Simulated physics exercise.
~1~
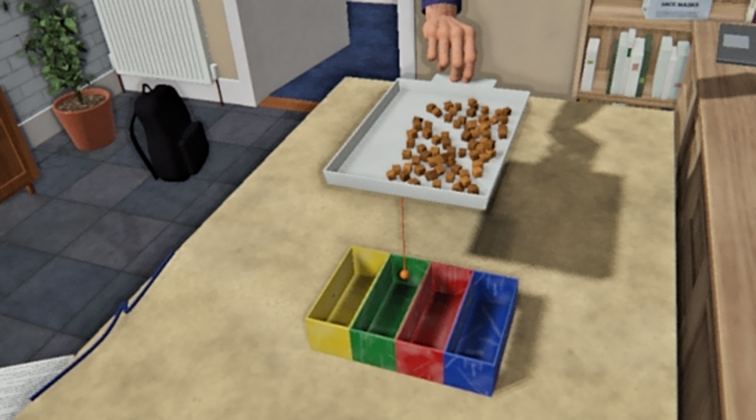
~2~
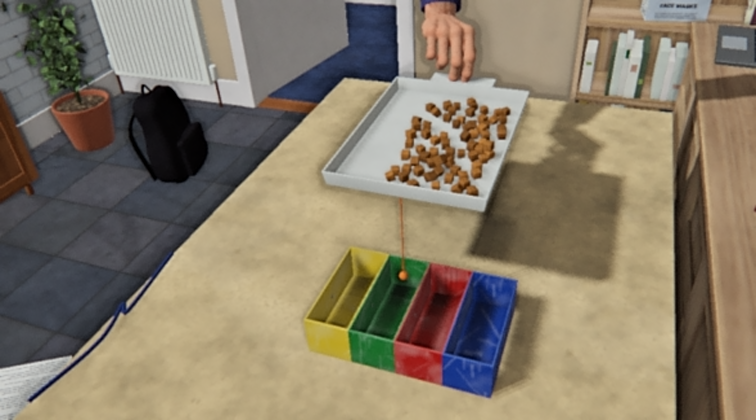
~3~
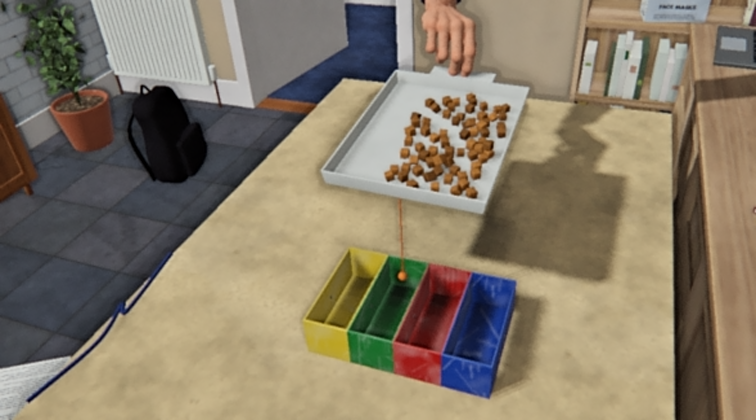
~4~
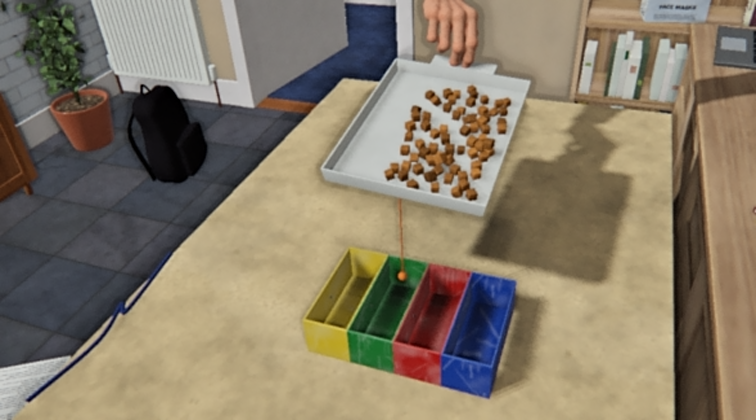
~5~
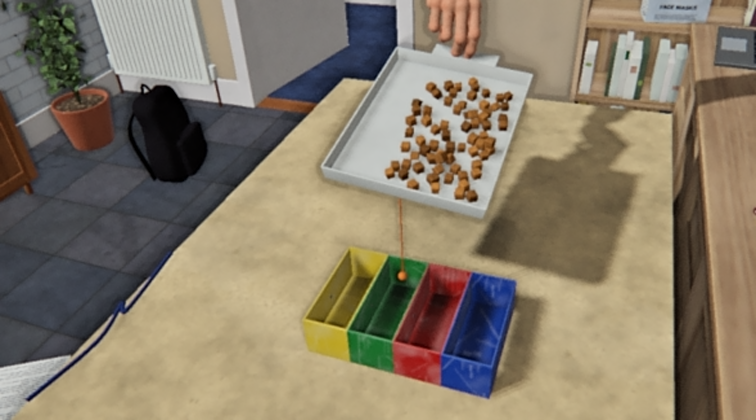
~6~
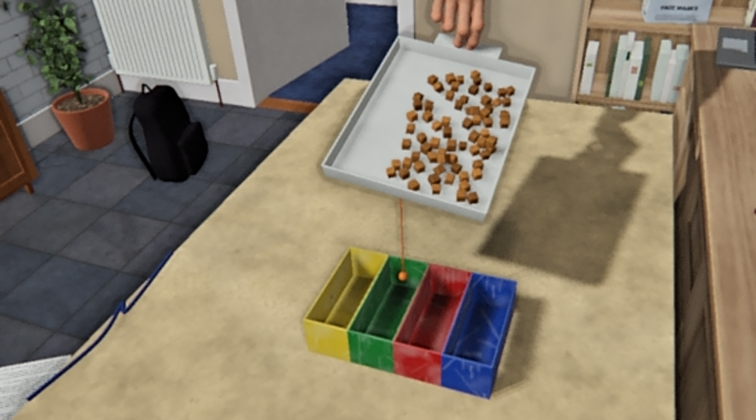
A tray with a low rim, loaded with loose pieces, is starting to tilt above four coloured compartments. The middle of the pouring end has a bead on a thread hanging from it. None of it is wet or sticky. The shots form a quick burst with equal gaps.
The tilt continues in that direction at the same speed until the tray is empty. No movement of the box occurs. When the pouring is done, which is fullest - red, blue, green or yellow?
Fullest: The blue cell.
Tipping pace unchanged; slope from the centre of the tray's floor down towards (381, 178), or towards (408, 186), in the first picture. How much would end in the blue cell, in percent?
I'd put it at some 0 % and then some 20 %.
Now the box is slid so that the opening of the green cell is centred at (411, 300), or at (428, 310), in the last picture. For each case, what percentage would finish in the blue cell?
Trial 1 about 50 %, trial 2 about 30 %.
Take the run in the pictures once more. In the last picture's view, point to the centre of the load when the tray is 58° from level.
Look about (472, 163) in the last picture.
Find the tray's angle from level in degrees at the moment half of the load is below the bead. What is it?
Roughly 115 degrees from level.
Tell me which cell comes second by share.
The cell in red.
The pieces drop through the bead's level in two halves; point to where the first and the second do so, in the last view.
Points: About (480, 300), then about (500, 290).
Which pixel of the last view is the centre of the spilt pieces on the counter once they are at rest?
Centre: Close to (585, 382).
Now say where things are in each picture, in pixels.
The first frame shows corners of the pouring end (327, 170) and (485, 195), level; middle of the load (447, 144), brown sugar cubes; bead on its thread (405, 274); yellow cell (329, 336); green cell (373, 347); red cell (419, 359); blue cell (468, 372).
The second frame shows corners of the pouring end (325, 171) and (484, 197), level; middle of the load (446, 145).
The third frame shows corners of the pouring end (325, 170) and (483, 200), tipped barely, lowest at the right corner; middle of the load (445, 143).
The fourth frame shows corners of the pouring end (324, 168) and (483, 204), tipped a little, lowest at the right corner; middle of the load (445, 139).
The fifth frame shows corners of the pouring end (325, 166) and (484, 207), tipped a little, lowest at the right corner; middle of the load (446, 136).
The sixth frame shows corners of the pouring end (325, 164) and (484, 210), tipped clearly, lowest at the right corner; middle of the load (447, 133); yellow cell (327, 338); green cell (371, 349); red cell (417, 361); blue cell (466, 374).
Just after the last frame, tray tipped steeply; every one on the tray.
A moment on, tray tipped right over; almost all on the tray; about a tenth in the blue cell; just a few in the red cell; just a few falling or outside the box.
Further on, tray tipped past a quarter turn; roughly half in the blue cell; roughly a quarter in the red cell; roughly a quarter falling or outside the box.
When it is over, tray tipped past a quarter turn; roughly half in the blue cell; roughly a quarter in the red cell; not one in the green cell; not one in the yellow cell; roughly a quarter outside the box.
